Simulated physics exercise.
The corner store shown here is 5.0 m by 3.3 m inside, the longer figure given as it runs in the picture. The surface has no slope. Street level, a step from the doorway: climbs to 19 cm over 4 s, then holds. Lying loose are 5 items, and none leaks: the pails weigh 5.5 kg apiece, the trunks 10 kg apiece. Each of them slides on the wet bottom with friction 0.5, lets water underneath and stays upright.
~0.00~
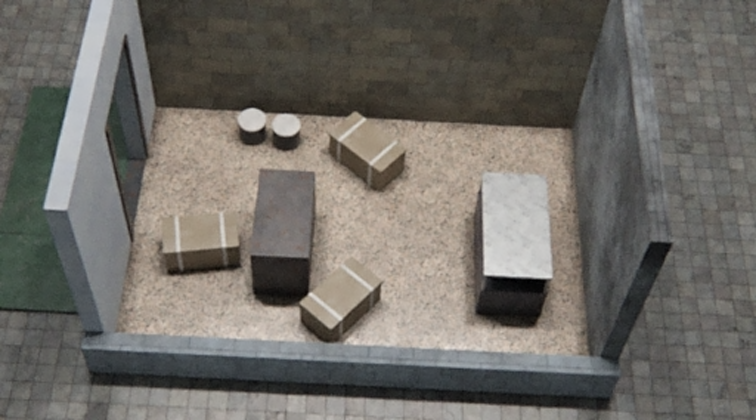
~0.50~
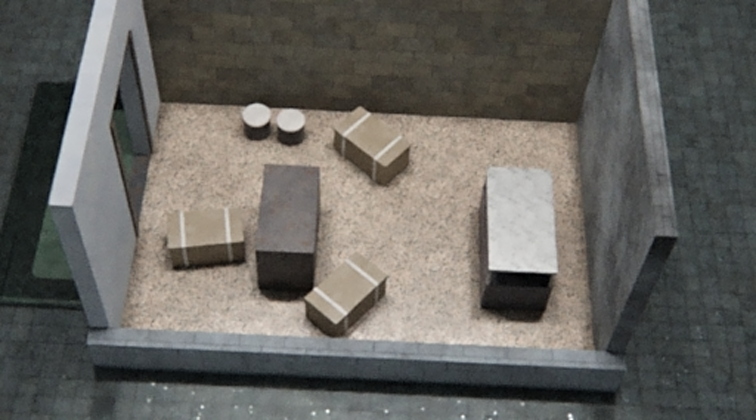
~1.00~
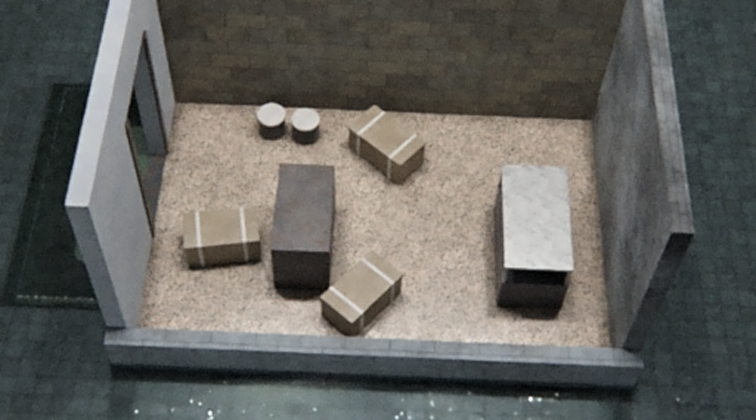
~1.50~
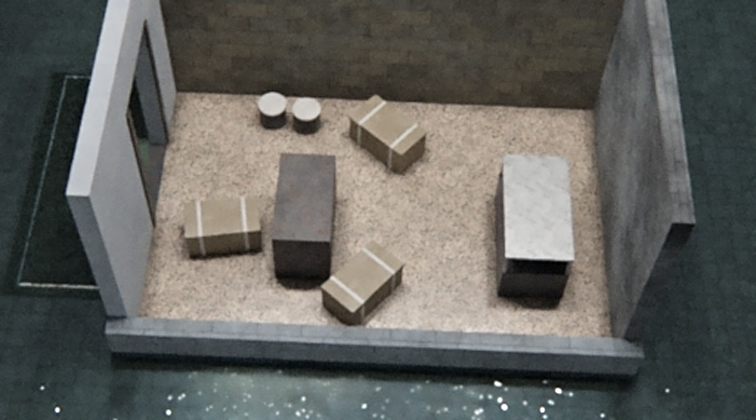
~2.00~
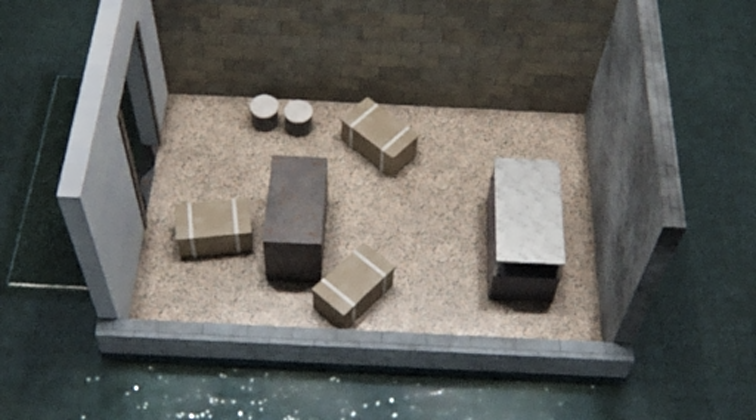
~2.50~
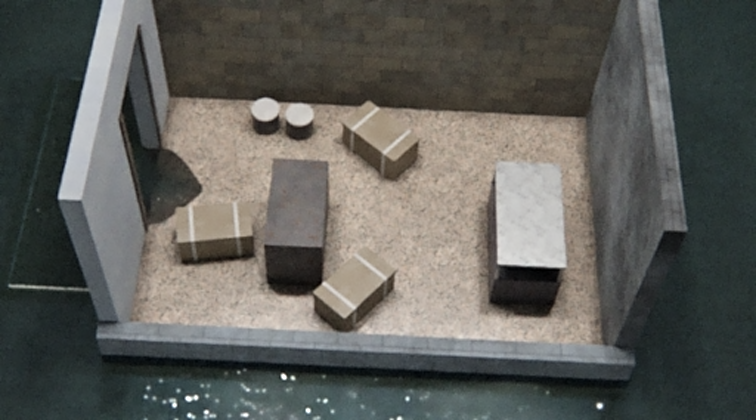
Dark water rises over the grey paving and green patch outside a small, roofless walled room, seen from high above, while the view shifts slightly. Inside, on a speckled pinkish-beige floor, three tan boxes with white bands surround a dark brown block, with two pale-topped pails behind and a grey-white block at right. Glints spread along the front wall, then a dark wet patch enters through the left doorway, while everything inside stays put.
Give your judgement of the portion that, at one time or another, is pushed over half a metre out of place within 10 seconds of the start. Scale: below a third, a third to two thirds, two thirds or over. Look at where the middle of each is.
It will be a large share, two thirds or greater.
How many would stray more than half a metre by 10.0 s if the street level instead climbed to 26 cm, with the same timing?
In that case 4 of them.
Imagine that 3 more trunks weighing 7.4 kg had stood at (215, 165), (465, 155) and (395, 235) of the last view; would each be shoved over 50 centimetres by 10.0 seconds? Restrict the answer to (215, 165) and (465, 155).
Order as asked - beyond the cutoff and beyond the cutoff.
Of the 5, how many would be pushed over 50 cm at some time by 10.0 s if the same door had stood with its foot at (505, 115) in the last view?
Then it comes to 1 of them.
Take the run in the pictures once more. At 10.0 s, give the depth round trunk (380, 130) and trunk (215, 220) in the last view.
Depths: Near 10 cm, then near 8 cm.
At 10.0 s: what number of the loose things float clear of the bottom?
The count is 5.
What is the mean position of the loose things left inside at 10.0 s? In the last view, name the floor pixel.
Somewhere near (430, 189).
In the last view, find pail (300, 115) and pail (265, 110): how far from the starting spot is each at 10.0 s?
250 cm, 250 cm.
After 3.5 s 0 of 5 are over 50 cm from their spots; 0 afloat.
After 4.5 s 0 of 5 are over 50 cm from their spots; 0 afloat.
After 7.0 s 4 of 5 are over 50 cm from their spots; 3 afloat.
After 10.0 s 3 of 5 are over 50 cm from their spots, and 4 have been at some point; 5 afloat.
